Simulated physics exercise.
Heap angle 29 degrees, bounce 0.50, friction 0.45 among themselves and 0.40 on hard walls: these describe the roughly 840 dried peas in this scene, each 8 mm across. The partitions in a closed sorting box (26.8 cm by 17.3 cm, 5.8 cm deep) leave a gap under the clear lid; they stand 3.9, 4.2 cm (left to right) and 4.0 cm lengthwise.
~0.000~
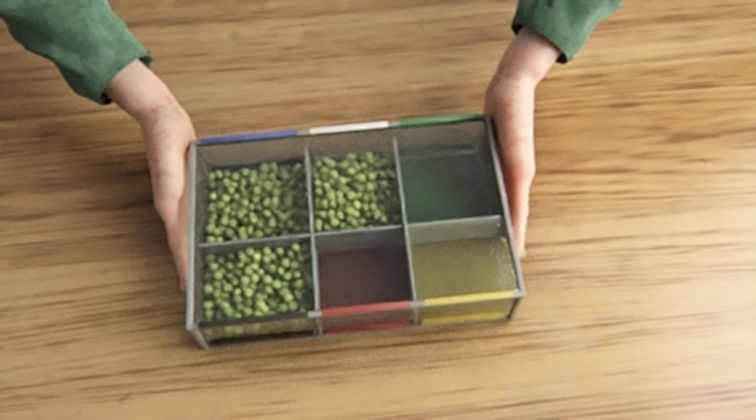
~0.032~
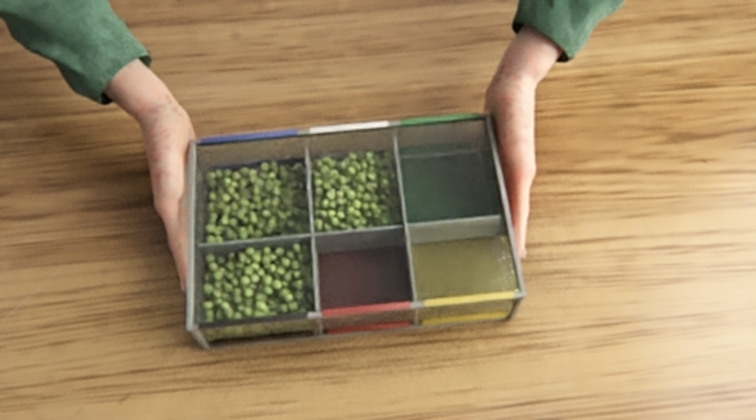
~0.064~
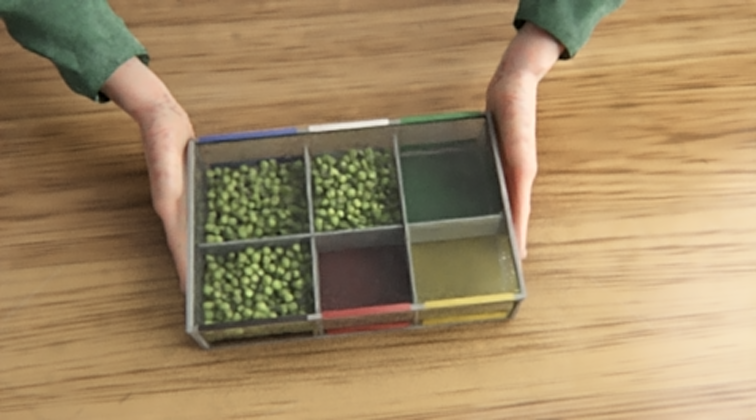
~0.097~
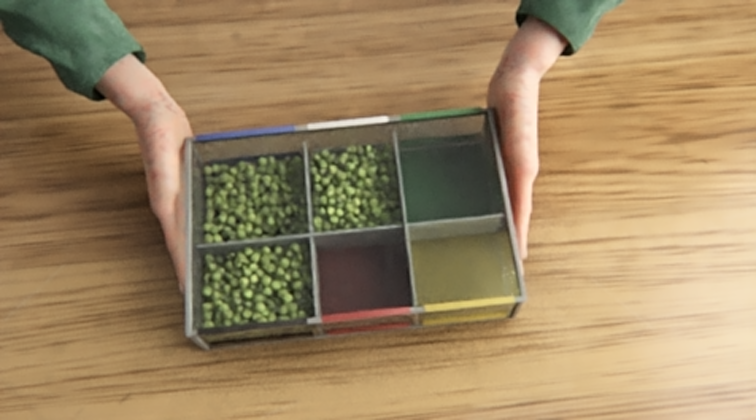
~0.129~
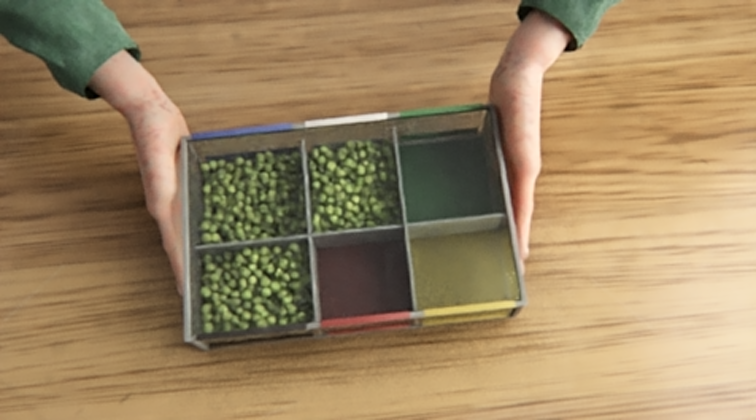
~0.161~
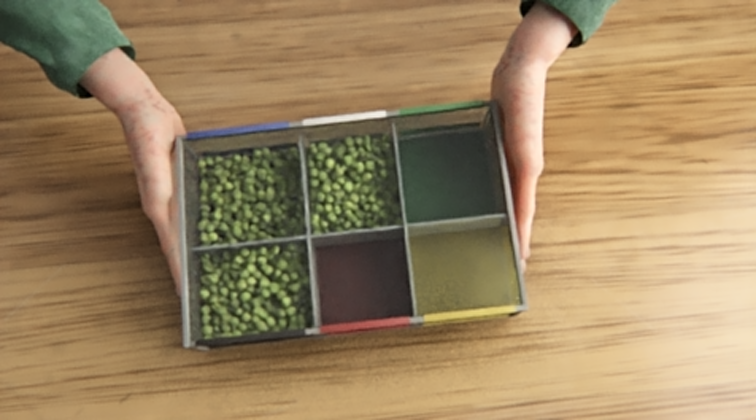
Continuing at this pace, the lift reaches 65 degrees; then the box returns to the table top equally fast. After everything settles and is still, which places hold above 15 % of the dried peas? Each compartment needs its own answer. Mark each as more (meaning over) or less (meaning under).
Red - less; blue - more; green - less; yellow - less; white - more; black - more.
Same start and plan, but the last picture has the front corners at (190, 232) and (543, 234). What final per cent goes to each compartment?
Result - red: 5 %; blue: 30 %; green: 0 %; yellow: 0 %; white: 40 %; black: 30 %.
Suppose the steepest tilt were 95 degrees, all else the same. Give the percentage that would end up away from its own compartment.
That works out to close to 35 percent.
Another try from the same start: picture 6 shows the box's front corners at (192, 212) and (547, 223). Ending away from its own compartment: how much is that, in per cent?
Estimate: Near 15 %.
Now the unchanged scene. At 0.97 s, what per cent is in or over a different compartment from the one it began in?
It comes to some 10 per cent.
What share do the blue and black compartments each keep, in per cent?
Blue 25; black 45.
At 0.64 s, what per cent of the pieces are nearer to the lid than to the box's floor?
I'd put it at some 20 percent.
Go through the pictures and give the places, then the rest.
Box tilt 0 degrees, front corners at (192, 325) and (520, 292); blue 25 %, white 35 %, black 40 %, in the first frame.
Box tilt 1 degrees, front corners at (192, 326) and (520, 293), in the second frame.
Box tilt 2 degrees, front corners at (192, 328) and (521, 294), in the third frame.
Box tilt 5 degrees, front corners at (191, 331) and (521, 297), lowest corner left front, in the fourth frame.
Box tilt 9 degrees, front corners at (190, 337) and (522, 301), lowest corner left front, in the fifth frame.
Box tilt 13 degrees, front corners at (189, 342) and (522, 306), lowest corner left front; blue 25 %, white 35 %, black 40 %. Its pace works out near 130 degrees a second, in the sixth frame.
After 0.64 s, tilt 65 degrees; blue 25 %, white 30 %, black 40 %.
Then, at 0.97 s, tilt 27 degrees; red 5 %, blue 25 %, white 25 %, black 45 %.
After 1.39 s, tilt 0 degrees; red 5 %, blue 25 %, white 25 %, black 45 %.
By 2.0 s all is still; red 5 %, blue 25 %, green 0 %, yellow 0 %, white 25 %, black 45 %.
